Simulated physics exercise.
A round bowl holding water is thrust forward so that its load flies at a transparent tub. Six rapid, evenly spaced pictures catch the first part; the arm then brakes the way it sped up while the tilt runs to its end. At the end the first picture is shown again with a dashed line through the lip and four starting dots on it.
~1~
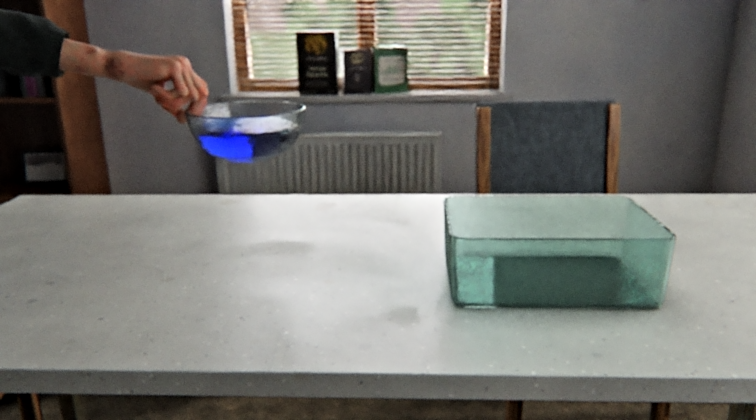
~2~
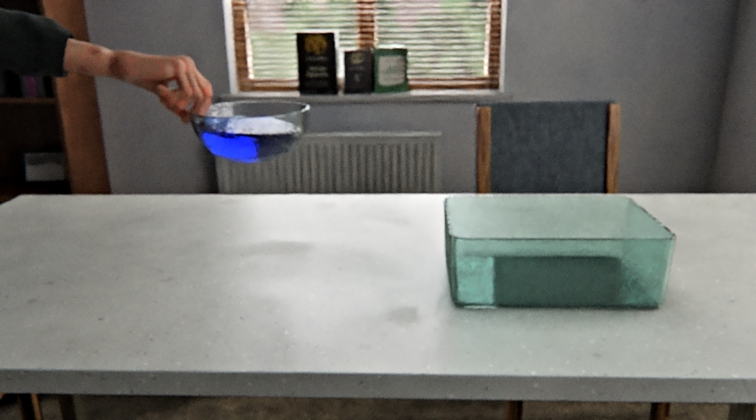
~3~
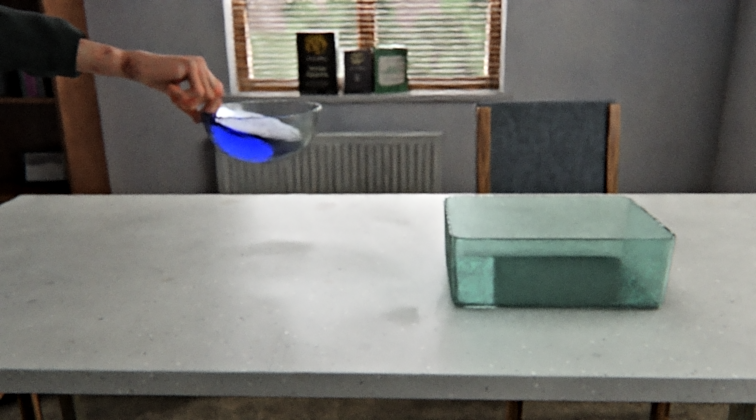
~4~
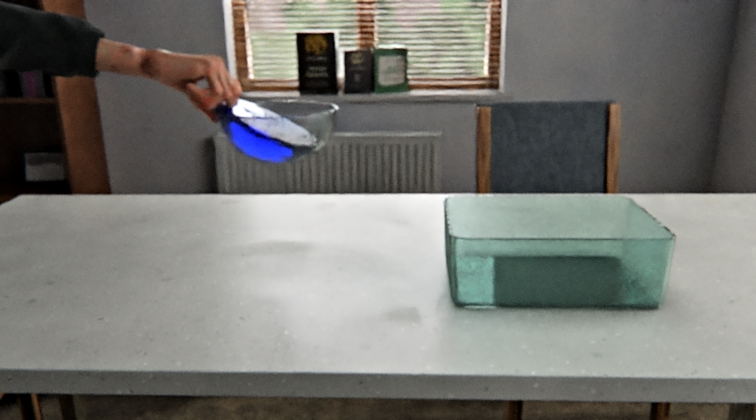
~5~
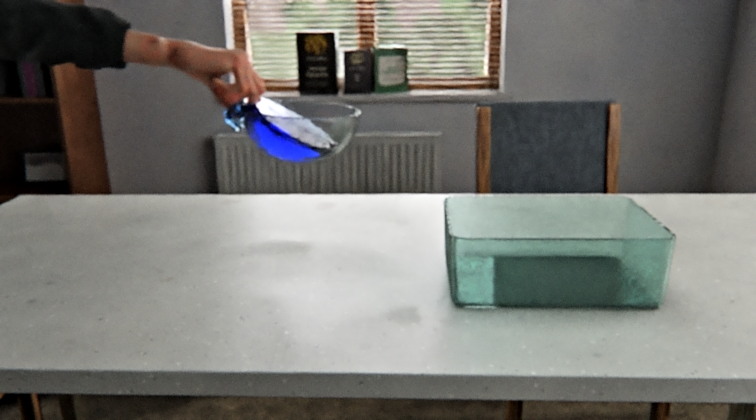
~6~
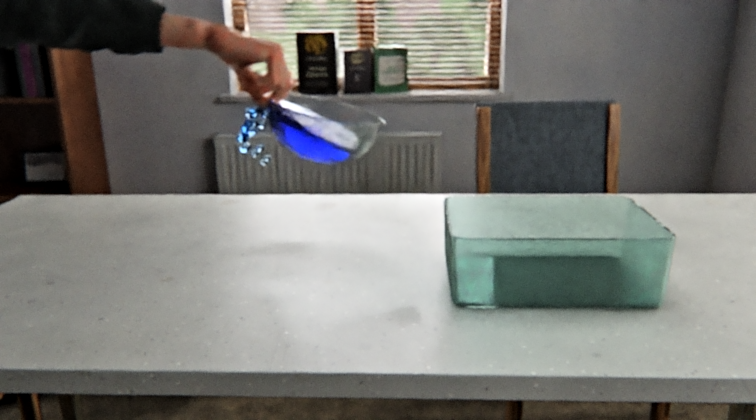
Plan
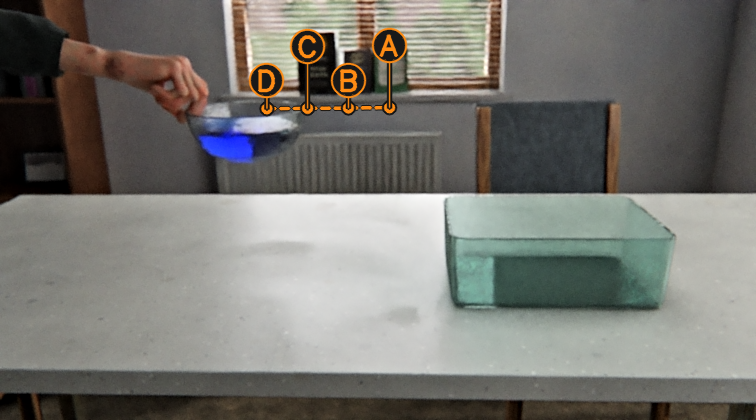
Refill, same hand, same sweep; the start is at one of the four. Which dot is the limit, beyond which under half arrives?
The answer is place D.
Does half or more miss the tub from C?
No.
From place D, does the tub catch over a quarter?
Yes.
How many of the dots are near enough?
All of them.
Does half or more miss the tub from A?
No, not at all.
On the marked copy, A at (389, 107); B at (348, 108); C at (307, 108); D at (266, 108).
Choosing A, about 86 % lands in the tub, 7 % falls short and 6 % goes beside or beyond.
Choosing B, about 88 % lands in the tub, 9 % falls short and 3 % goes beside or beyond.
Choosing C, about 77 % lands in the tub, 15 % falls short and 8 % goes beside or beyond.
Choosing D, about 61 % lands in the tub, 33 % falls short and 6 % goes beside or beyond.
